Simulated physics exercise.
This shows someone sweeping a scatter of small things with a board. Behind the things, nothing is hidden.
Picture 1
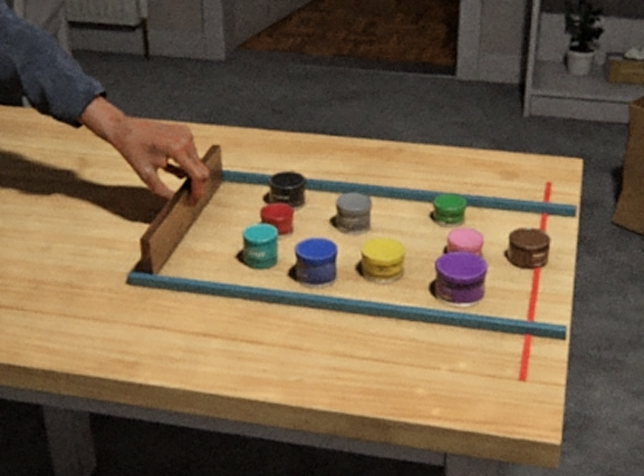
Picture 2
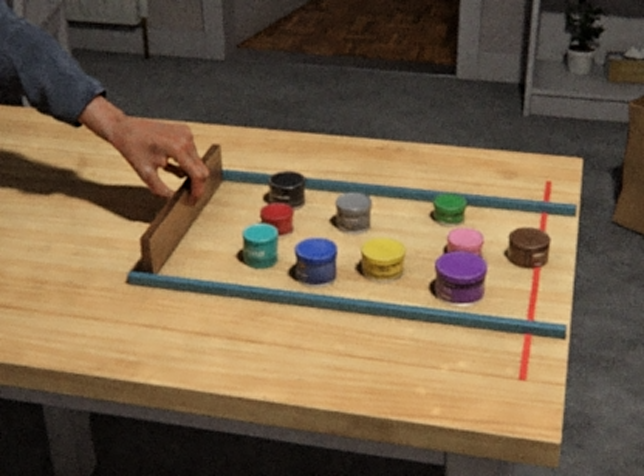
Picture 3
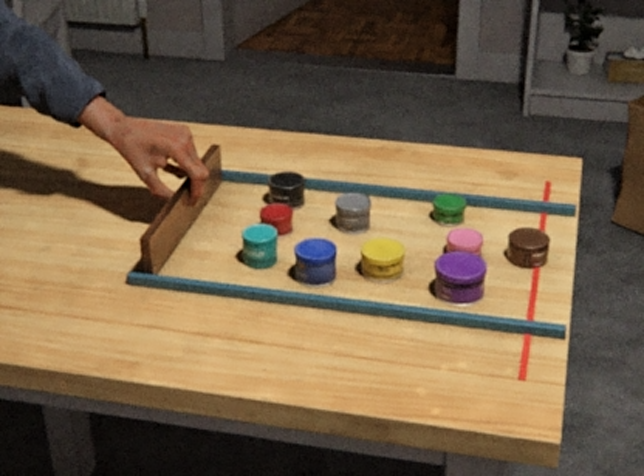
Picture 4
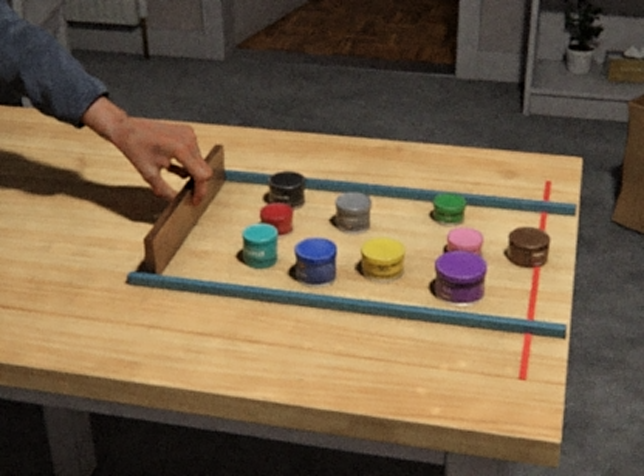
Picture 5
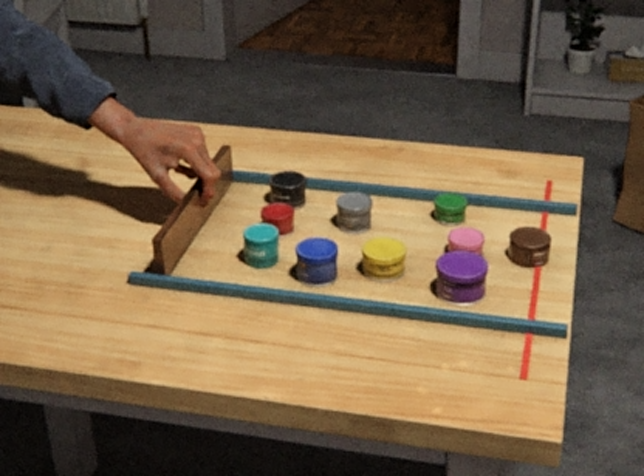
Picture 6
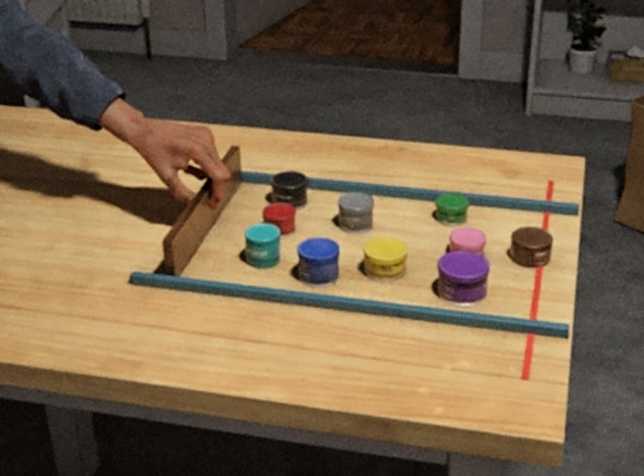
On a wooden tabletop, a hand sliding a brown board slightly right between blue strips, the scattered colourful tubs staying still.
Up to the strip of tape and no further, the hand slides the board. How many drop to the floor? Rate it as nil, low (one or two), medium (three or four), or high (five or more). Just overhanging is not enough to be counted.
High, five or more.
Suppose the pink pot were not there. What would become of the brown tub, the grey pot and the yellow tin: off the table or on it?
Brown tub - gone, grey pot - safe, yellow tin - gone.
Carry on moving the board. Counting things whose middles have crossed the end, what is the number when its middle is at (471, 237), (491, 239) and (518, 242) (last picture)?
The numbers past the end are 0, 1 and 3.
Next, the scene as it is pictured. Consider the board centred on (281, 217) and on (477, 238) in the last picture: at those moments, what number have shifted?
First 3 and then 10.
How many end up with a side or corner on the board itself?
5.
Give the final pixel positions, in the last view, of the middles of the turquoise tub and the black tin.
You'll see the turquoise tub at (557, 274), with the black tin at (566, 214).
Early on, none off yet; brown tub at rest near (531, 247); purple tin at rest near (463, 279); pink pot at rest near (467, 245).
A while later, none off yet; brown tub at rest near (531, 247); purple tin travelled a little near (479, 282); pink pot travelled a little near (481, 242).
Finally, the number that fall off is five or more; lost, yellow tin, green pot, pink pot, purple tin and brown tub.
